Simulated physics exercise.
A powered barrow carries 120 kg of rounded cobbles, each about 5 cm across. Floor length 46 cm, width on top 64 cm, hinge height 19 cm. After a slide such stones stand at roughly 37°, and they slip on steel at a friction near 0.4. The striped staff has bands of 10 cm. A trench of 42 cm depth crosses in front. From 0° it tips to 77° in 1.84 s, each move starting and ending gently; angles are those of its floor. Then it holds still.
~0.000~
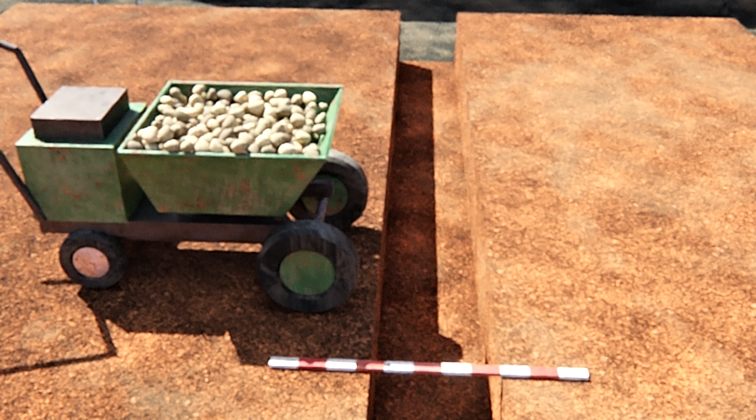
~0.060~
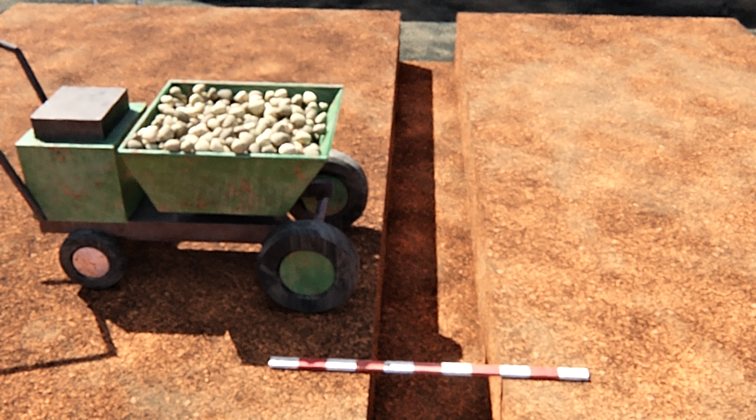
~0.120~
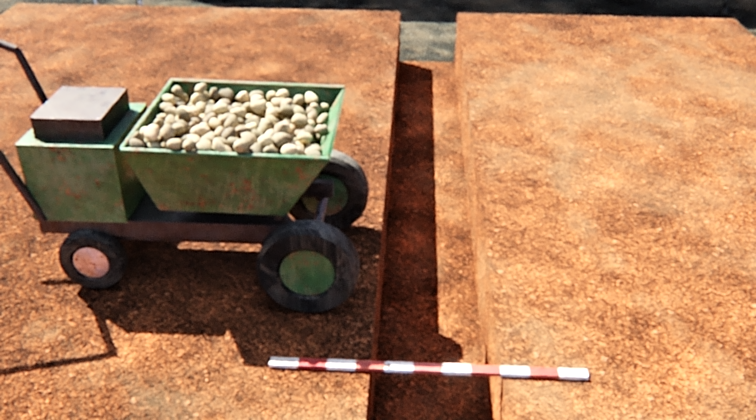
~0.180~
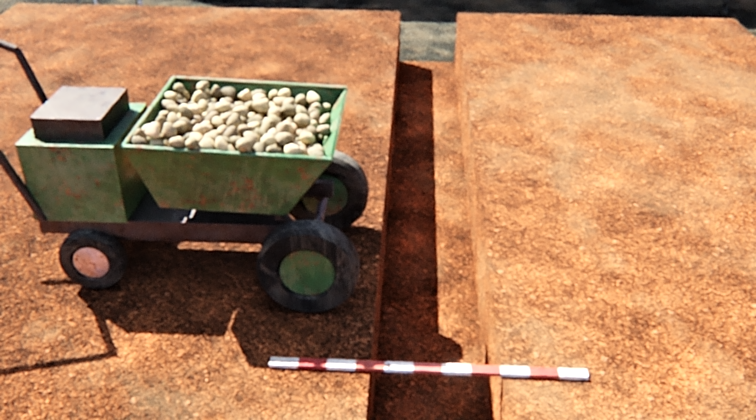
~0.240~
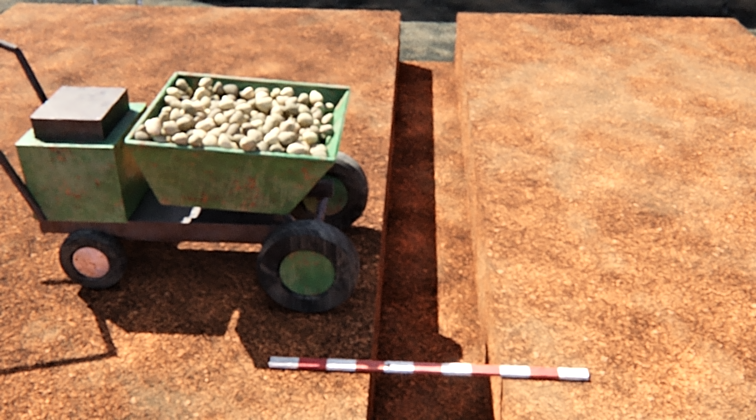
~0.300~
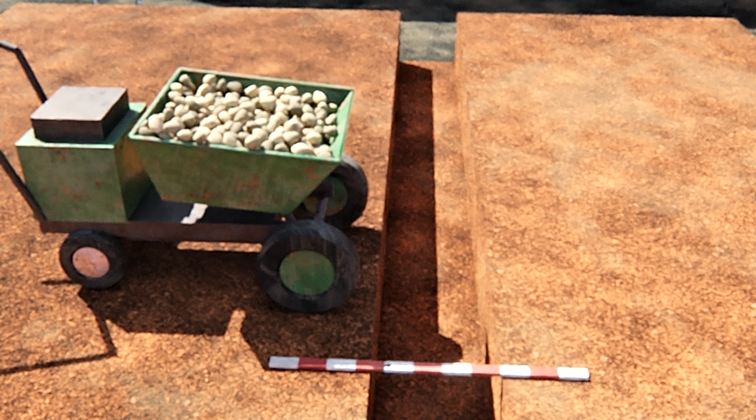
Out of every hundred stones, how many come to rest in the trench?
About 75 per cent.
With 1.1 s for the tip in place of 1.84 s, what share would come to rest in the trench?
In that case some 60 per cent.
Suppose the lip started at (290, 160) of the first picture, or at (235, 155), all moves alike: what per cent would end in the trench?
Near 100 per cent from the first place, 100 from the second.
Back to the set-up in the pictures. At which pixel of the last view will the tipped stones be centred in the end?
Their middle is at about (462, 336).
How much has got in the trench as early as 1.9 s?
About 45 per cent by then.
After 1.4 s the floor is at 65°; 95 % in the tray, 5 % in the trench; the foremost stones are at (470, 272).
After 1.9 s the floor is at 77°; 37 % in the tray, 44 % in the trench, 20 % past the trench; the foremost stones are at (596, 253).
After 2.3 s the floor is at 77°; 13 % in the tray, 60 % in the trench, 26 % past the trench; the foremost stones are at (662, 252).
After 4.2 s the floor is at 77°; 0 % in the tray, 75 % in the trench, 25 % past the trench; the foremost stones are at (679, 243).
